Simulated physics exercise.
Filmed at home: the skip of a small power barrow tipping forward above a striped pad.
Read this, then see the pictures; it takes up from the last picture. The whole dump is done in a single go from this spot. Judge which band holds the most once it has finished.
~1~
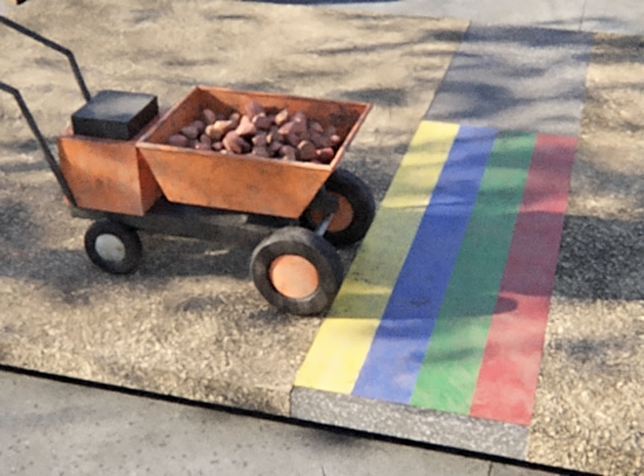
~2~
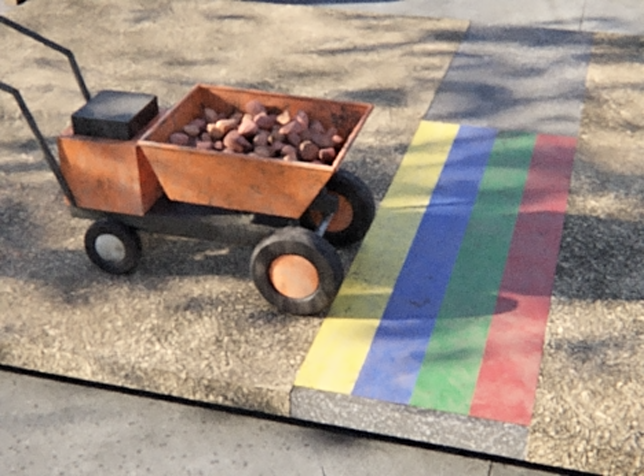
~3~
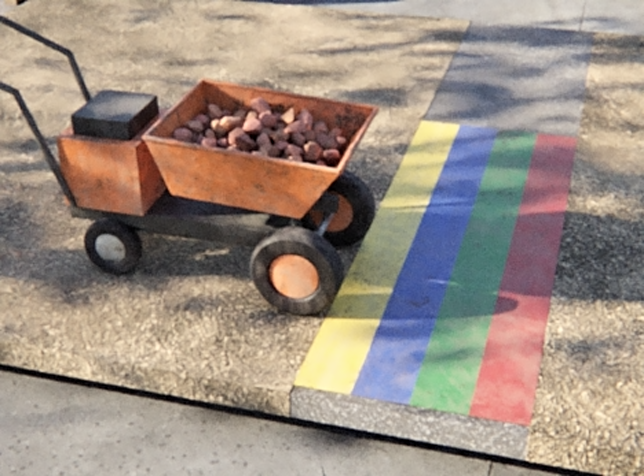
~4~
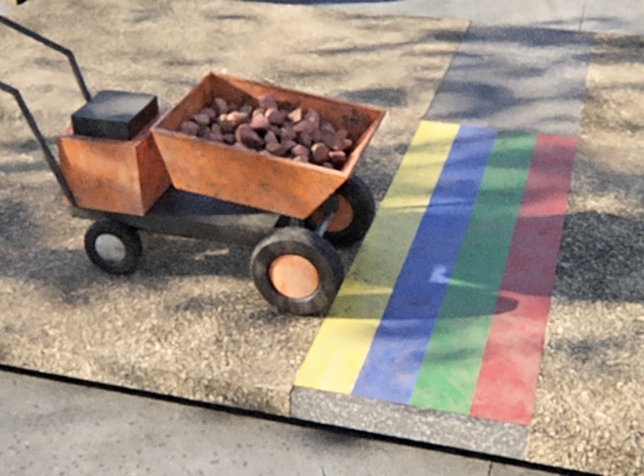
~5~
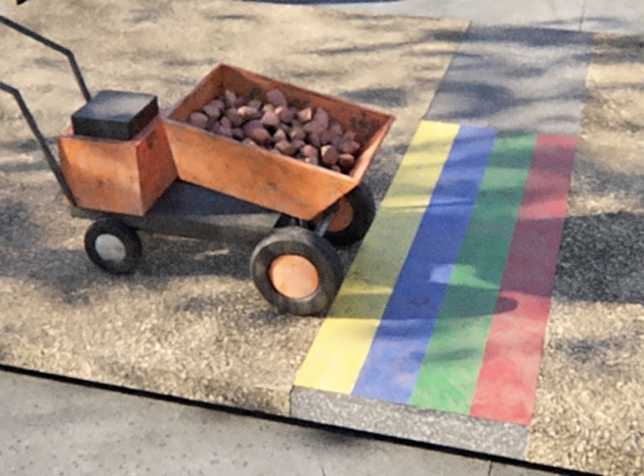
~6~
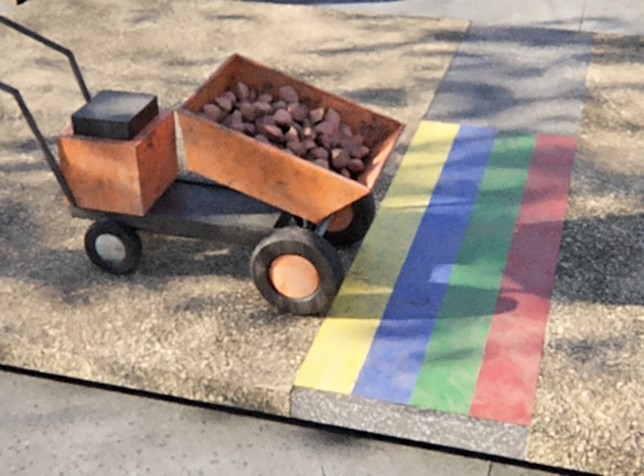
Most on it: Green.
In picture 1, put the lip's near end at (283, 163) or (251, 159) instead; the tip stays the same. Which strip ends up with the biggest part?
Result, place 1: The strip in blue; place 2: Blue.
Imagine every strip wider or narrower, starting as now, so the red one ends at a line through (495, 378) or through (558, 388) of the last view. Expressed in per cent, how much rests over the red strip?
The first one comes out at 30 percent, while the second comes out at 20 percent.
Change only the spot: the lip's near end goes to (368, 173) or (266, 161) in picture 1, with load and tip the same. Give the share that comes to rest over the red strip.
First try: Some 30 %; second try: 0 %.
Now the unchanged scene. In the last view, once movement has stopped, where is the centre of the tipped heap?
It settles centred around (486, 296).
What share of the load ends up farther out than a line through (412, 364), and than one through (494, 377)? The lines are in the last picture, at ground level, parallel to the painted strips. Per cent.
Around 70 in a hundred for the first, 20 in a hundred for the second.
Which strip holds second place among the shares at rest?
Next in line comes the red strip.
Shortly afterwards, skip tipped steeply; the whole lot in the skip.
Next, skip tipped right over; the bulk in the skip; only a few over the blue strip; near a quarter over the green strip; only a few over the red strip.
Some moments later, skip tipped right over; near a quarter in the skip; a little over the blue strip; near a third over the green strip; near a quarter over the red strip; a little off the paint.
In the end, skip tipped right over; near a quarter in the skip; none at all over the yellow strip; a little over the blue strip; near a third over the green strip; near a quarter over the red strip; a little off the paint.
